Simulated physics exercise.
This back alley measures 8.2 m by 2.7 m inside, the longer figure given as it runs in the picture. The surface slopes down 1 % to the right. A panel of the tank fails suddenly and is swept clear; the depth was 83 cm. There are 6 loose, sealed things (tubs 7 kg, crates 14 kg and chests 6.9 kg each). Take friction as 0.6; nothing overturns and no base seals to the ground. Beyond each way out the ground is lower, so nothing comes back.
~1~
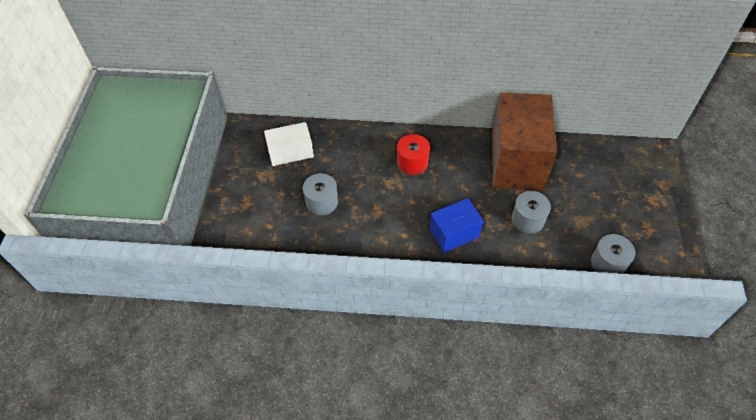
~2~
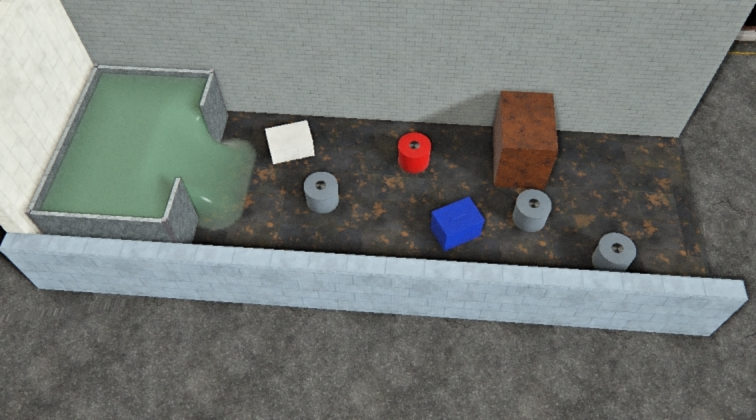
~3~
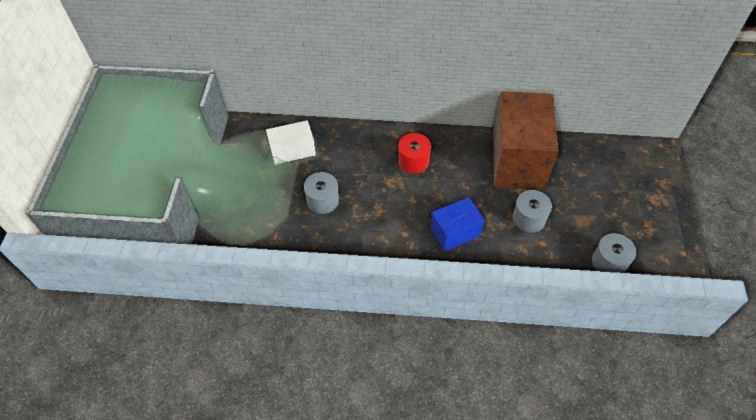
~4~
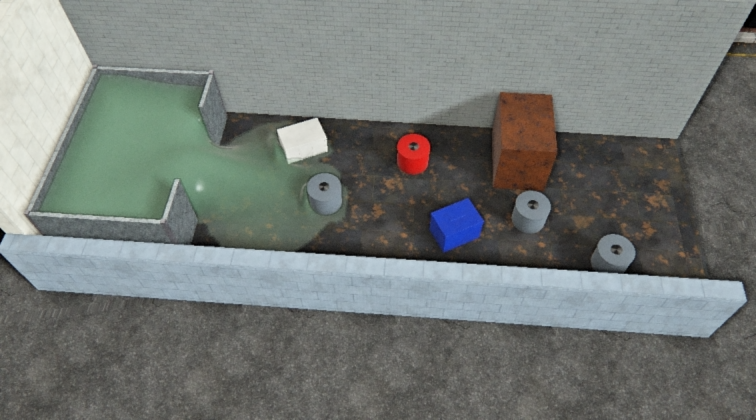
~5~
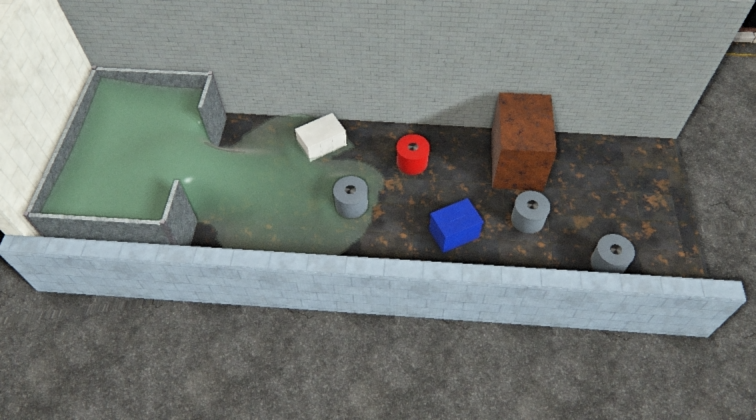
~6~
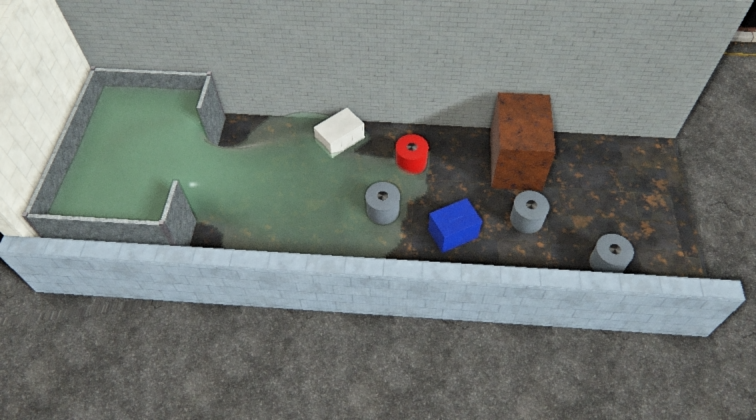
Green water burst through a gap in the tank's right side and spread rightward across the dark ground, pushing the white box and then the nearest grey tub along while the other objects stayed put.
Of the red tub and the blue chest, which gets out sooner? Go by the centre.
First out is the blue one.
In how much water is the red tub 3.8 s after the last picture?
About 7 cm.
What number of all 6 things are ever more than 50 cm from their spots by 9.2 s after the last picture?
That makes 6.
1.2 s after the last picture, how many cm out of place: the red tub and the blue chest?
Roughly 100 and 250 cm by then.
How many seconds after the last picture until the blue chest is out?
At about 1.5 s.
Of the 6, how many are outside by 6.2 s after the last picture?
By then 6.
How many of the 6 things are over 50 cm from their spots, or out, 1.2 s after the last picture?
I count 6.
Then, 1.2 s after the last picture the red tub is near (480, 120), 0.9 m from its start, afloat; the blue chest is near (643, 258), 2.3 m from its start, afloat; 0 of 6 are out; 5 afloat.
Then, 3.8 s after the last picture the red tub is near (646, 205), 3.1 m from its start, afloat; the blue chest has gone out (1.6 s after the last picture); 4 of 6 are out; 2 afloat.
Then, 6.2 s after the last picture the red tub has gone out (4.2 s after the last picture); the blue chest has gone out (1.6 s after the last picture); 6 of 6 are out; 0 afloat.
Then, 9.2 s after the last picture the red tub has gone out (4.2 s after the last picture); the blue chest has gone out (1.6 s after the last picture); 6 of 6 are out; 0 afloat.
